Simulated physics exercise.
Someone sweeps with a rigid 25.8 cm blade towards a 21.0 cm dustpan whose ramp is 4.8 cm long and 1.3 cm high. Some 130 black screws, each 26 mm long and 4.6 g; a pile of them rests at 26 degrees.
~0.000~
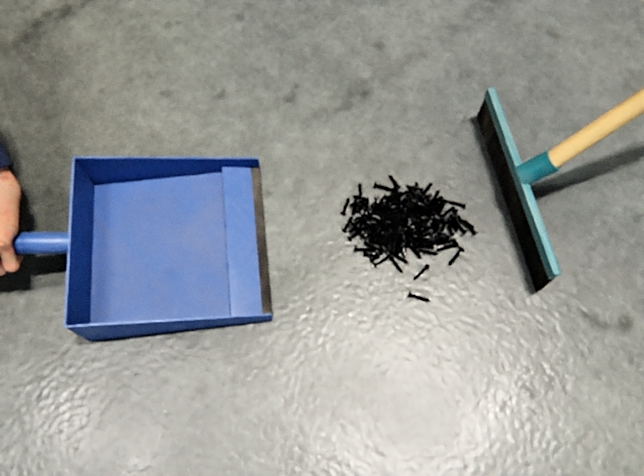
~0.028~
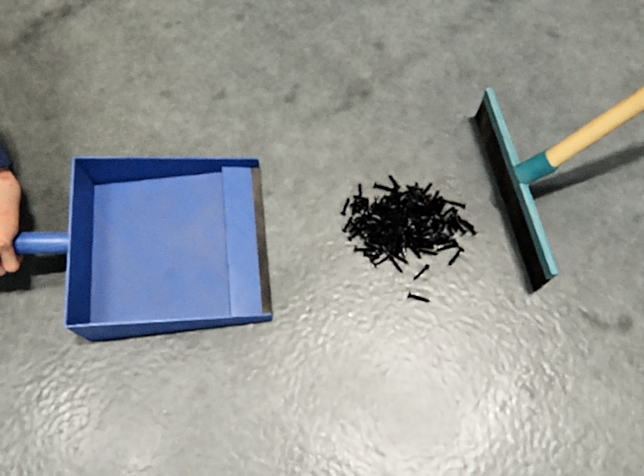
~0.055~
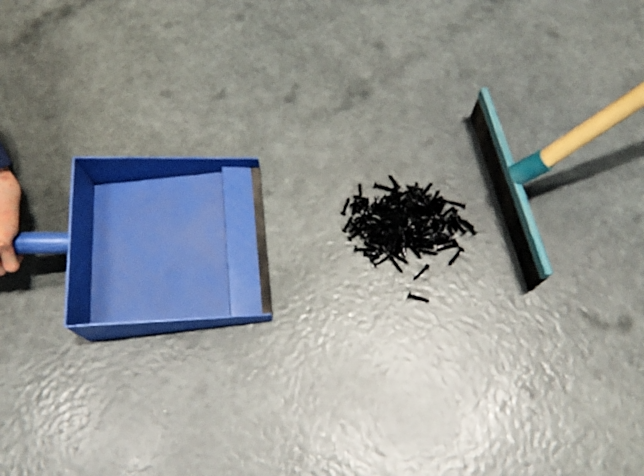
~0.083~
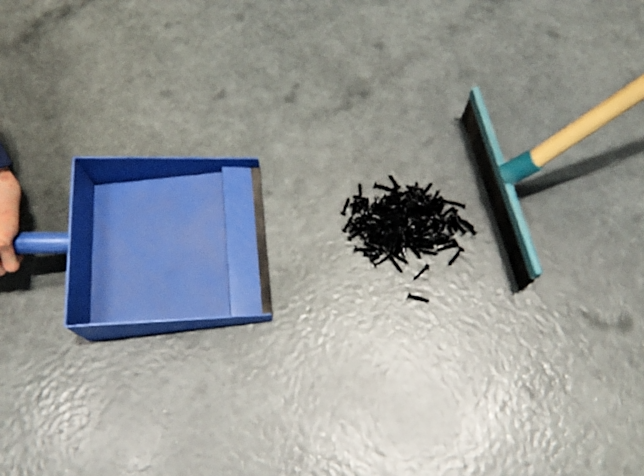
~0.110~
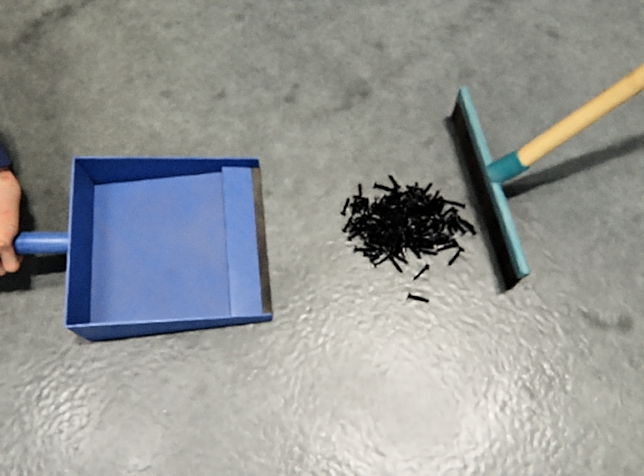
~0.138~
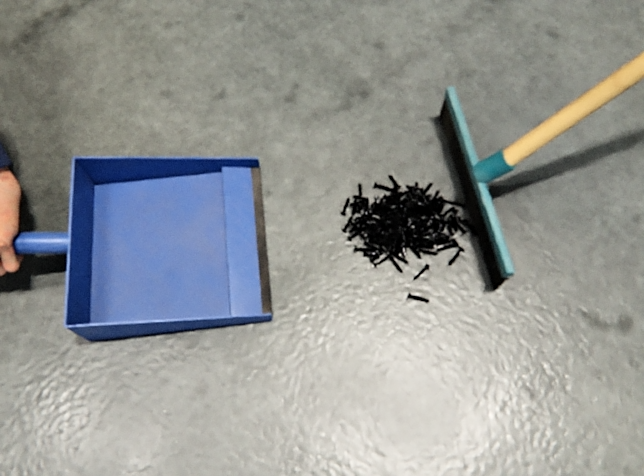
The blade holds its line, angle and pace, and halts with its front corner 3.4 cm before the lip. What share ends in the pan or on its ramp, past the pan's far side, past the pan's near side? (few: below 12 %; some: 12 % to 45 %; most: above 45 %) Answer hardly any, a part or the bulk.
Pan a part, far side hardly any, near side hardly any.
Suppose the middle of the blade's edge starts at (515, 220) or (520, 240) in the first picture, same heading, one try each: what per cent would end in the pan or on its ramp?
Some 25 and 25 per cent.
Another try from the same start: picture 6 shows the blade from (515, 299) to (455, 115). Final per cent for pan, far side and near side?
Pan 20, far 0, near 15.
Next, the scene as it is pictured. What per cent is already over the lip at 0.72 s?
About 20 per cent by then.
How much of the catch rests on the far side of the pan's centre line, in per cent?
Some 70 per cent.
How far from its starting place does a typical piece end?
About 16 cm.
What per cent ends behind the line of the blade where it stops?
About 5 per cent.
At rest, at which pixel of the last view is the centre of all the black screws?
Around (272, 220).
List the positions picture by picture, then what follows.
In the first frame, blade from (553, 274) to (489, 96), moved 0.0 cm, 0 of the pieces shifted so far; middle of the pieces at (407, 220); pan at (164, 250).
In the second frame, blade from (551, 274) to (488, 96), moved 0.2 cm, 0 of the pieces shifted so far; middle of the pieces at (407, 220).
In the third frame, blade from (545, 274) to (482, 95), moved 0.9 cm, 0 of the pieces shifted so far; middle of the pieces at (407, 220).
In the fourth frame, blade from (535, 274) to (474, 95), moved 2.1 cm, 0 of the pieces shifted so far; middle of the pieces at (407, 220).
In the fifth frame, blade from (522, 273) to (462, 95), moved 3.6 cm, 0 of the pieces shifted so far; middle of the pieces at (407, 220).
In the sixth frame, blade from (507, 273) to (449, 95), moved 5.2 cm, 0 of the pieces shifted so far; middle of the pieces at (407, 220); pan at (164, 250). Its pace works out near 0.60 m/s, heading 8 degrees away from the viewer's side.
After 0.33 s, middle of the blade 15 cm from the lip; 0 % over the lip, far side 0 %, near side 0 %.
After 0.46 s, middle of the blade 8 cm from the lip; 0 % over the lip, far side 0 %, near side 0 %.
After 0.72 s, middle of the blade 4 cm from the lip; 20 % over the lip, far side 0 %, near side 5 %.
At rest (1.6 s), pan 20 %, far side 0 %, near side 0 %, in front of the lip or behind the blade 75 %.
